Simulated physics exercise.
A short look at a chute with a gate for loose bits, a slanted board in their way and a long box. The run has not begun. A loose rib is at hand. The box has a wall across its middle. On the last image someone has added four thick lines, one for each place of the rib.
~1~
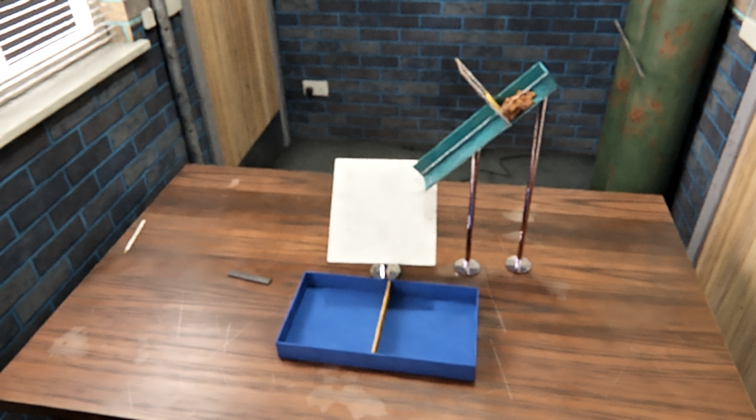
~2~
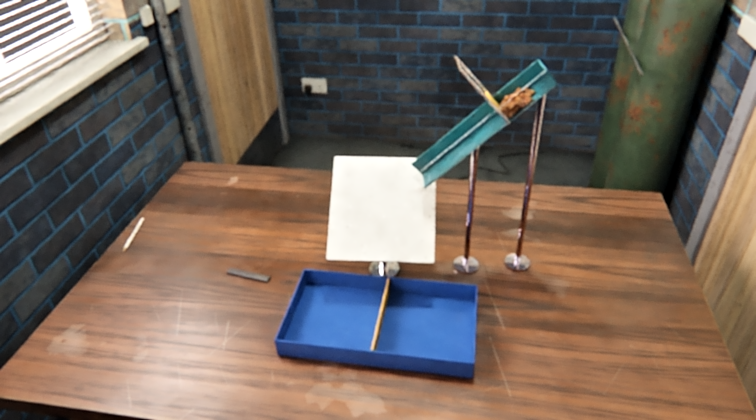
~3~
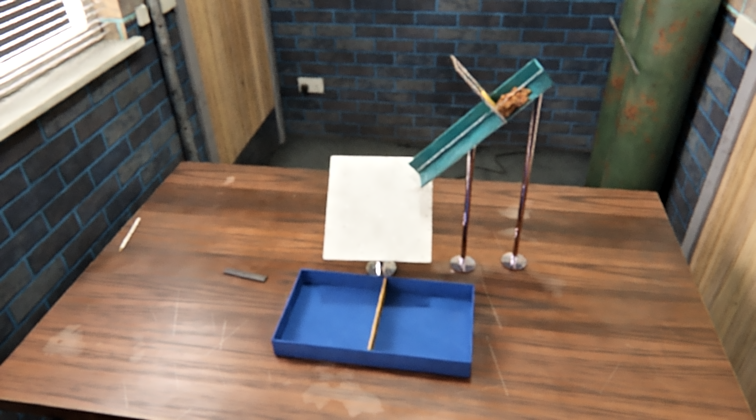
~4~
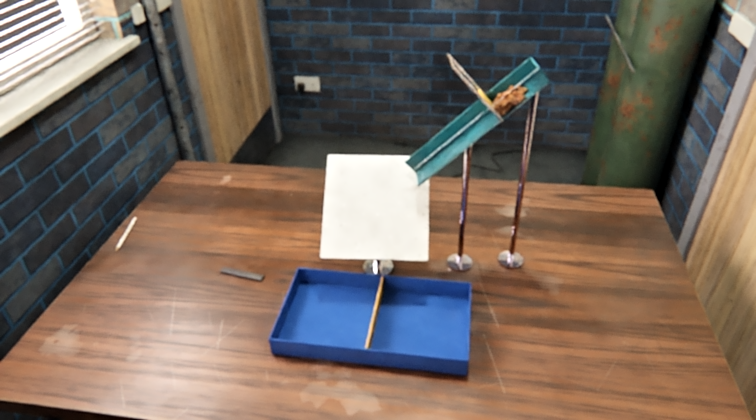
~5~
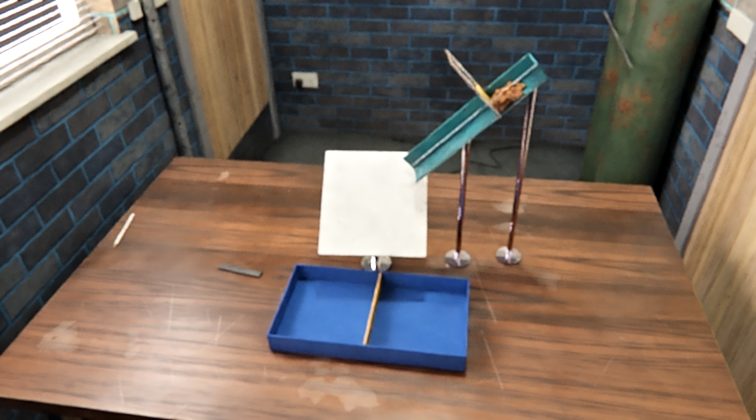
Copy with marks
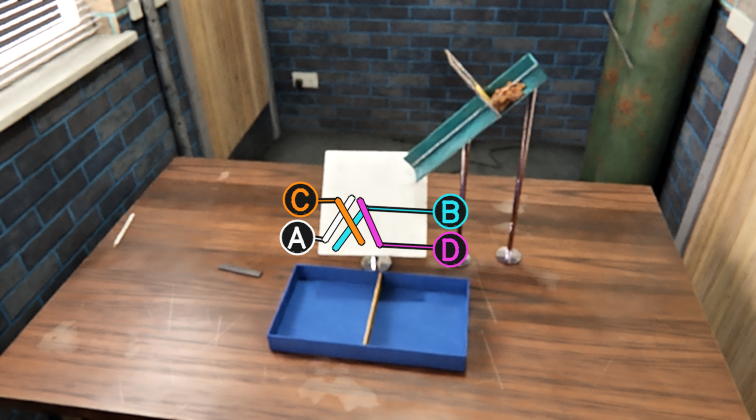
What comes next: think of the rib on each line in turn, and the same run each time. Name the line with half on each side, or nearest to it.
Take C.
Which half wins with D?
More lands on the right.
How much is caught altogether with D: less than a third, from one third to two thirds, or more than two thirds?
It is more than two thirds.
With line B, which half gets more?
More lands on the left.
On the marked copy, line A from (351, 198) to (325, 239); line B from (365, 208) to (335, 248); line C from (337, 200) to (361, 242); line D from (360, 200) to (379, 244).
With A, of what is caught, nearly all in the left half, a stray few in the right.
With B, of what is caught, nearly all in the left half, a stray few in the right.
With C, of what is caught, about half in the left half, about half in the right.
With D, of what is caught, a small part in the left half, most in the right.
